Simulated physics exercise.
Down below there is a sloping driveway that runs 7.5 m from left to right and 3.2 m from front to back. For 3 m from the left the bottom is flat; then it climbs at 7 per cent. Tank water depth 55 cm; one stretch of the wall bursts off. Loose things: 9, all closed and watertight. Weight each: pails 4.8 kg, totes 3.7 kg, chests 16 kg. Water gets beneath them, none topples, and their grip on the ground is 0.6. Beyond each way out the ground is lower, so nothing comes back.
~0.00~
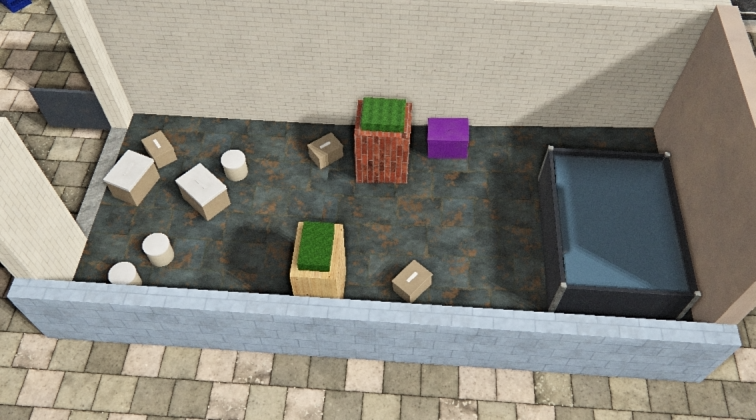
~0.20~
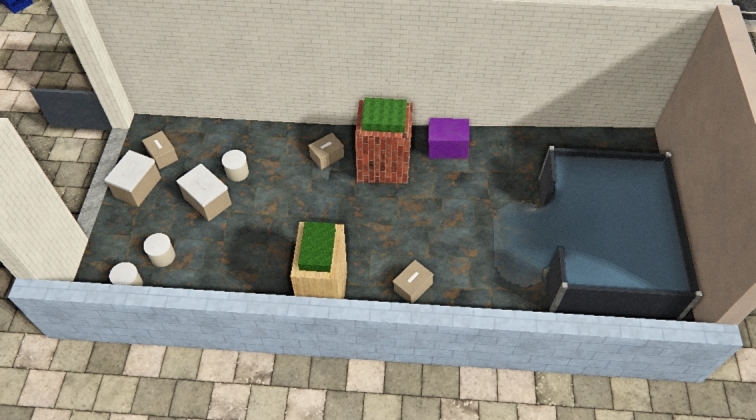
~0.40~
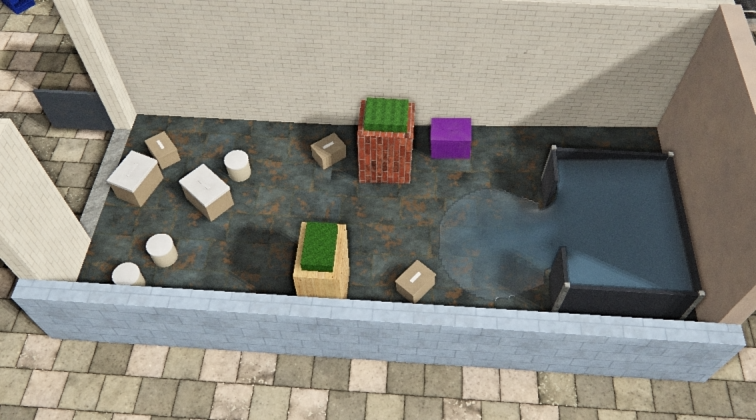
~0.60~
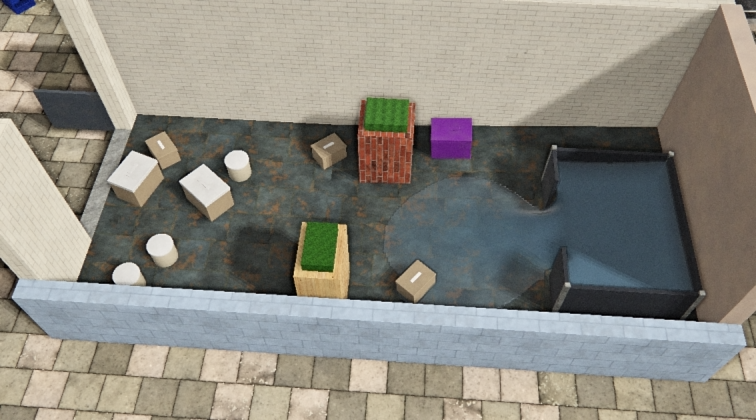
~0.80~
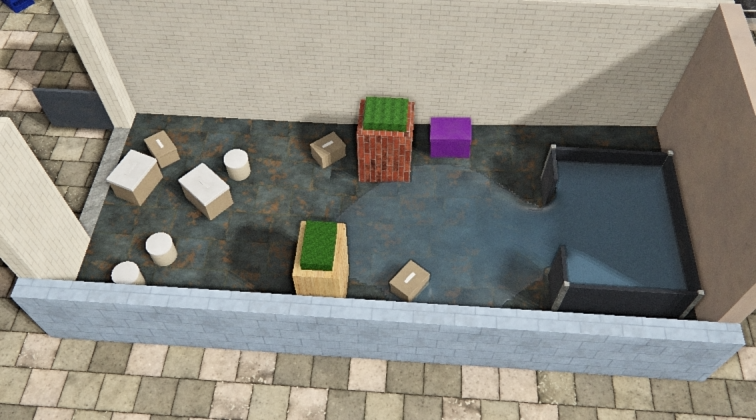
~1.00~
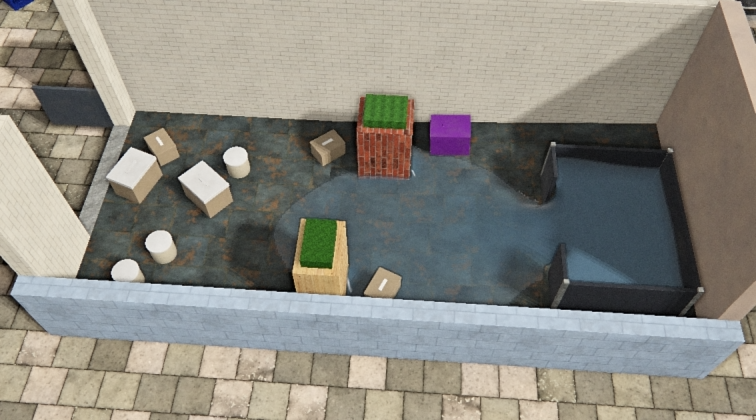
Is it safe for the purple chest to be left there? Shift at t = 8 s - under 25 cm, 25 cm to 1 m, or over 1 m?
Near its start.
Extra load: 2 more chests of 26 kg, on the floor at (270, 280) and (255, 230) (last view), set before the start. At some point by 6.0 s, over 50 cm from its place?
In order: Smaller and greater.
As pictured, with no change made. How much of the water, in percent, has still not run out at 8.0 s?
Close to 50 in a hundred parts remain.
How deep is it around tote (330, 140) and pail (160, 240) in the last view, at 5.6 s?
I'd estimate 7 cm for the first and 4 cm for the second.
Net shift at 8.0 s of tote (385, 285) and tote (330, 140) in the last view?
The first one: Washed out. The second one: 150 cm.
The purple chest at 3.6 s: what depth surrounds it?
5 cm, roughly.
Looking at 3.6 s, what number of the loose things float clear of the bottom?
At that moment it comes to 4.
After 1.6 s the purple chest is near (452, 126), 0.0 m from its start, aground; 0 of 9 are out; 1 afloat.
After 3.6 s the purple chest is near (453, 125), 0.0 m from its start, aground; 3 of 9 are out; 4 afloat.
After 5.6 s the purple chest is near (453, 125), 0.0 m from its start, aground; 4 of 9 are out; 2 afloat.
After 8.0 s the purple chest is near (453, 125), 0.0 m from its start, aground; 5 of 9 are out; 1 afloat.
